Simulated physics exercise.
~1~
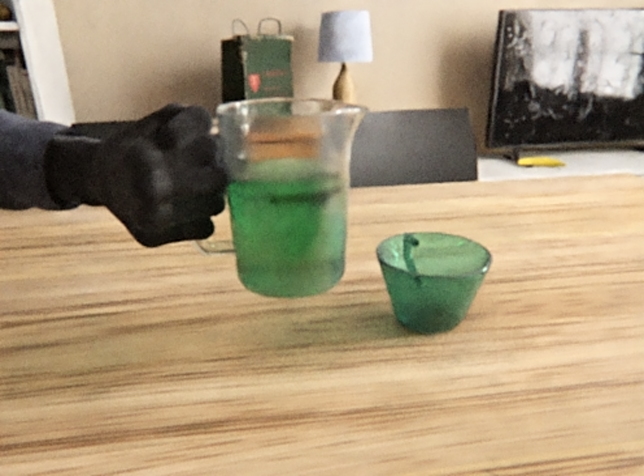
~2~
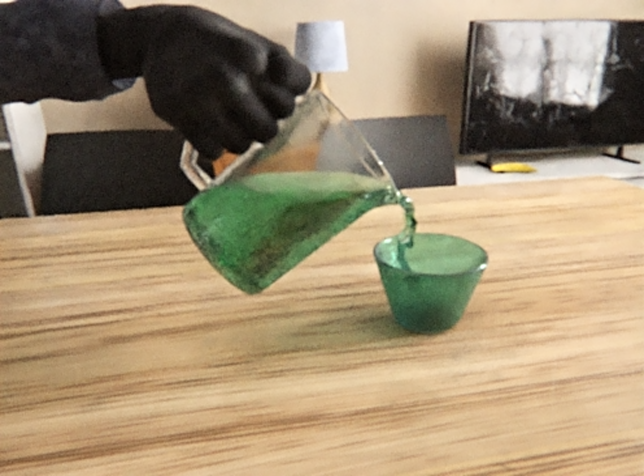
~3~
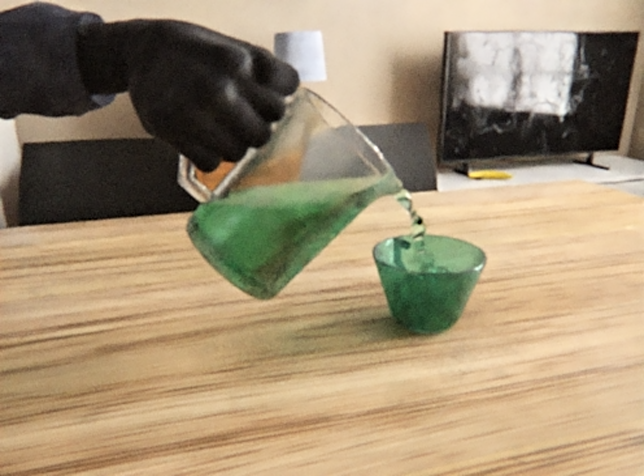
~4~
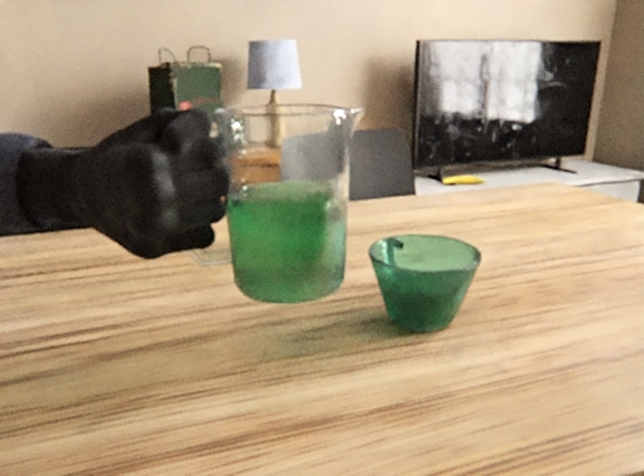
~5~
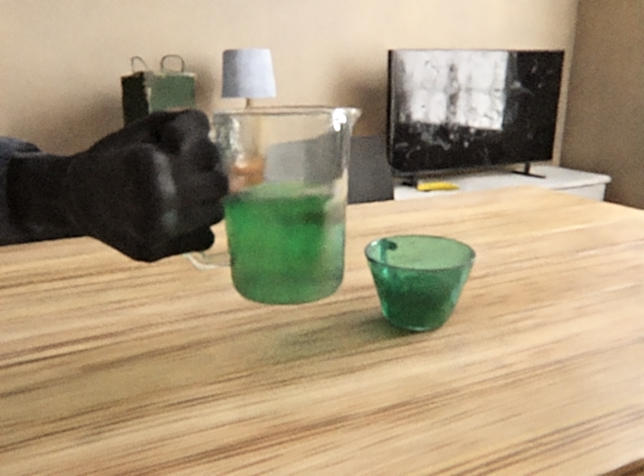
A gloved hand tips a jug, pours green liquid into a cup, then levels it.
